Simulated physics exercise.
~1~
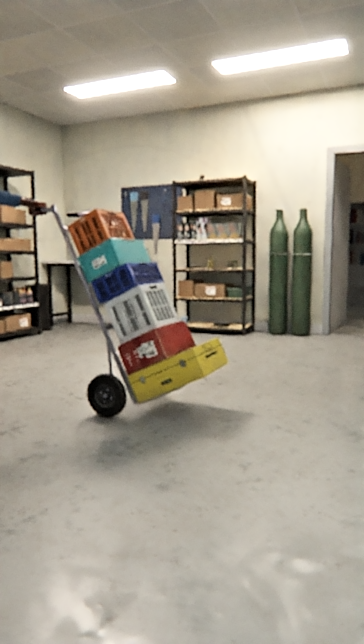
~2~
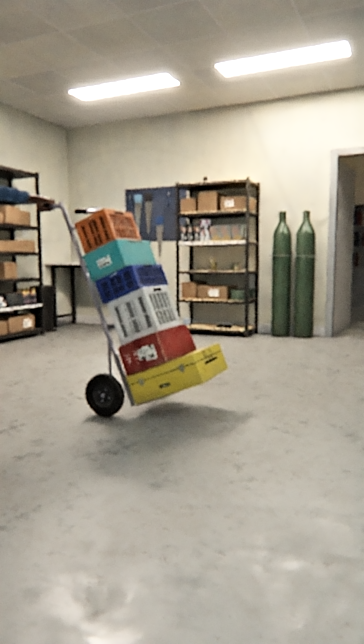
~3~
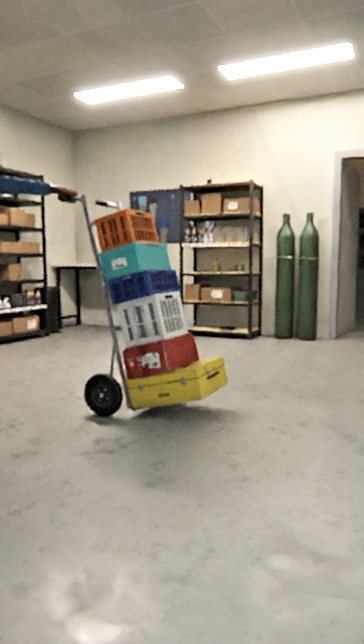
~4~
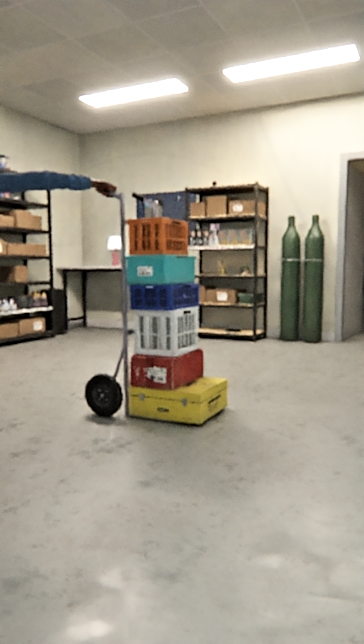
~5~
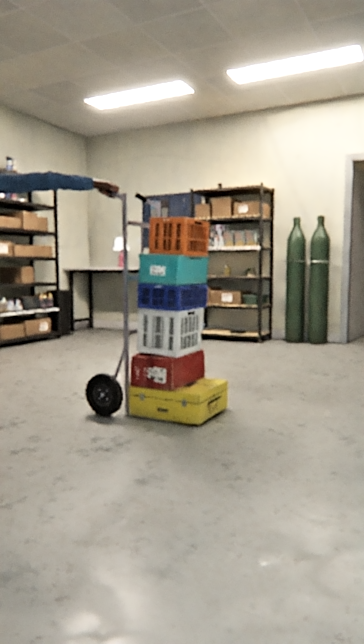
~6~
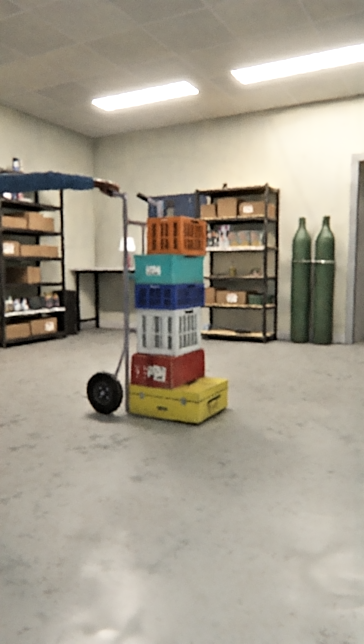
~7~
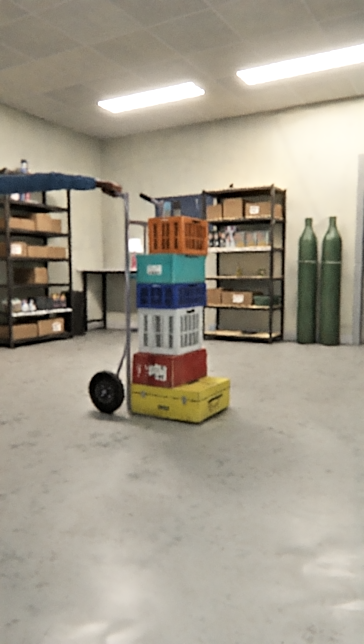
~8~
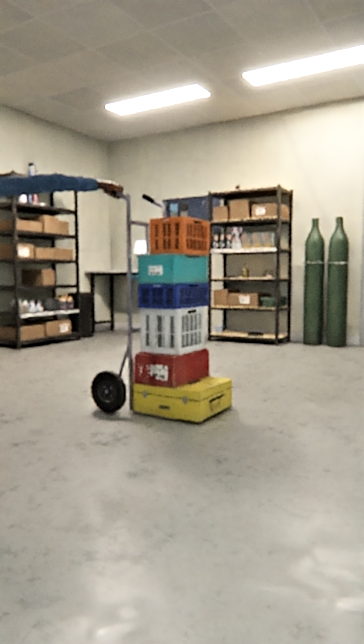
The clip opens on a hand truck tilted back to the left in a storeroom, carrying a leaning stack with a yellow toolbox at the bottom, then a red parcel, a white crate, a blue crate, a turquoise tote and an orange crate on top. A blue-sleeved arm reaching in from the left holds the handle as the truck swings upright. The yellow toolbox comes down level near the floor, and the upper pieces shift slightly right, away from the frame. They settle back a little, and the stack ends standing, slightly uneven, with nothing fallen and the hand still at the handle.
